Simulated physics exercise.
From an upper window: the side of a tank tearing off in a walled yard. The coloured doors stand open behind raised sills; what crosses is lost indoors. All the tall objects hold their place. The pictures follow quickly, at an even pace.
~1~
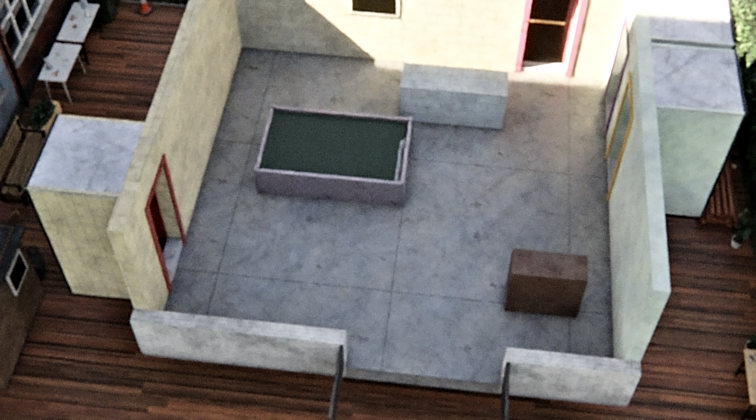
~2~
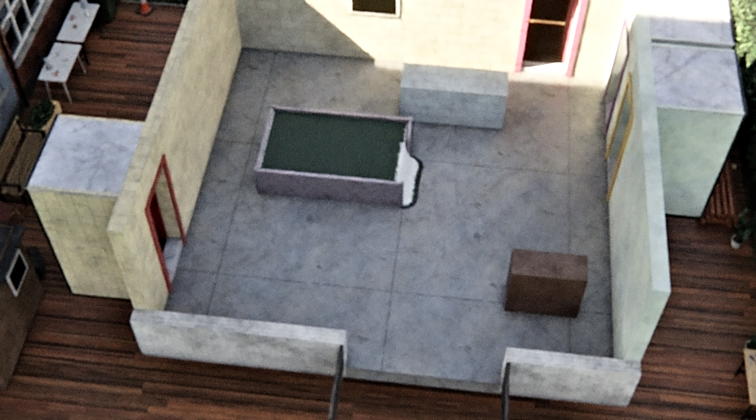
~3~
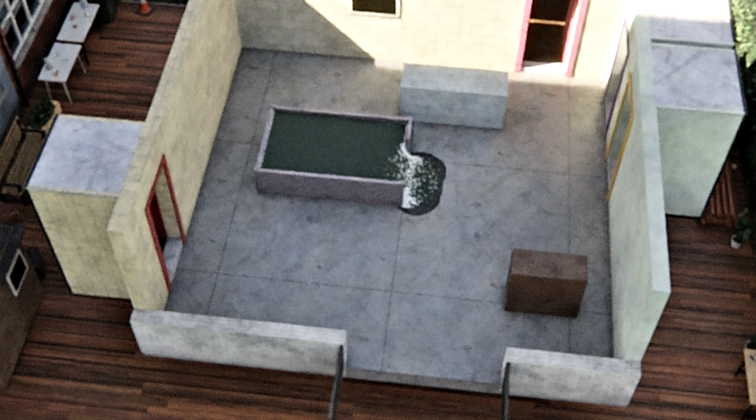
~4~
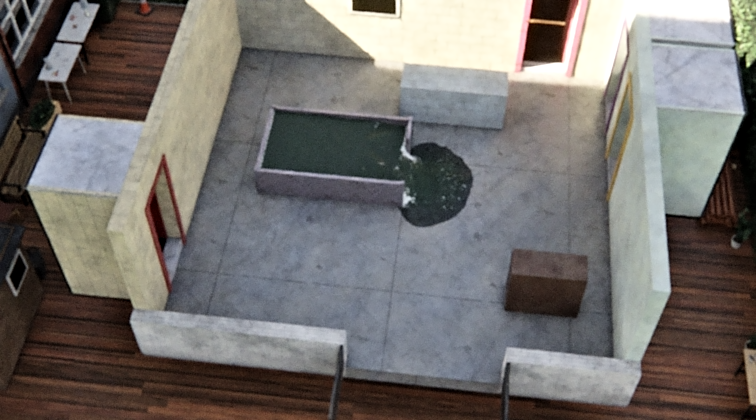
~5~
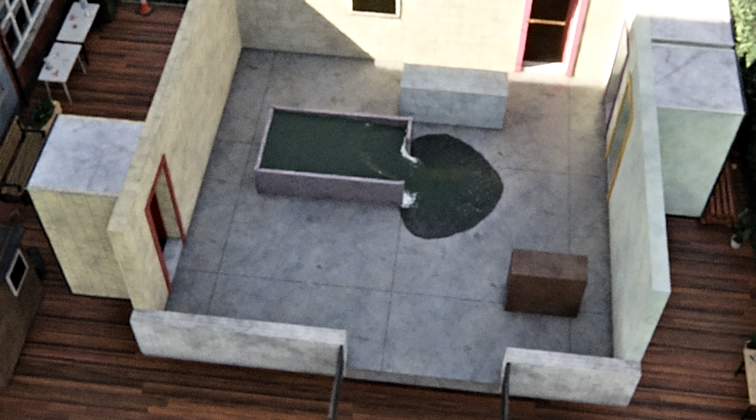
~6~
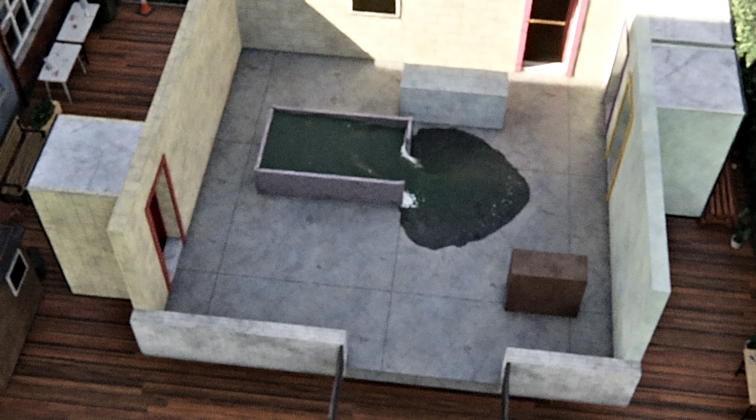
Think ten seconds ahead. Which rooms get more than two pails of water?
In the end: The purple door takes more than that; the red door stays under that; the yellow door takes more than that; the pink door stays under that.
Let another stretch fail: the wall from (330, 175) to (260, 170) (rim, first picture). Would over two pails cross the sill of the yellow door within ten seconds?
My reading: Yellow is under.
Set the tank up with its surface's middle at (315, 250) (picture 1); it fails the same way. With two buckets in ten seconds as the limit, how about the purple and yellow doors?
The purple one takes more; the yellow one holds.
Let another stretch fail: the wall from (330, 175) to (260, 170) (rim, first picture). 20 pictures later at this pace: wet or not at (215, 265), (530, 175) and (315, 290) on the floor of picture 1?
In that order: Awash, no water, covered.
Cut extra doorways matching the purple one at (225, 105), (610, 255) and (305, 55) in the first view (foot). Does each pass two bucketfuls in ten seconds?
In turn: Is under, floods, holds.
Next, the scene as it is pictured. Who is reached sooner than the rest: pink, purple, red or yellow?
First comes the yellow one.
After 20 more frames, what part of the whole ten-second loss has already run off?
Near 30 in a hundred.
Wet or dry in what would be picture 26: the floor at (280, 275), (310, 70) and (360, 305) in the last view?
As listed: Free of water, free of water, no water.
A moment on, water covers 20 % of the floor; the purple door not reached, the red door not reached, the yellow door wet at the sill, nothing in, the pink door not reached.
Next, water covers 30 % of the floor; the purple door wet at the sill, nothing in, the red door not reached, the yellow door under two buckets in, the pink door not reached.
Then, water covers 35 % of the floor; the purple door under two buckets in, the red door not reached, the yellow door over two buckets in, the pink door wet at the sill, nothing in.
Later, water covers 50 % of the floor; the purple door over two buckets in, the red door not reached, the yellow door far over two buckets in, the pink door wet at the sill, nothing in.
In the end, water covers 75 % of the floor; the purple door over two buckets in, the red door not reached, the yellow door far over two buckets in, the pink door wet at the sill, nothing in.
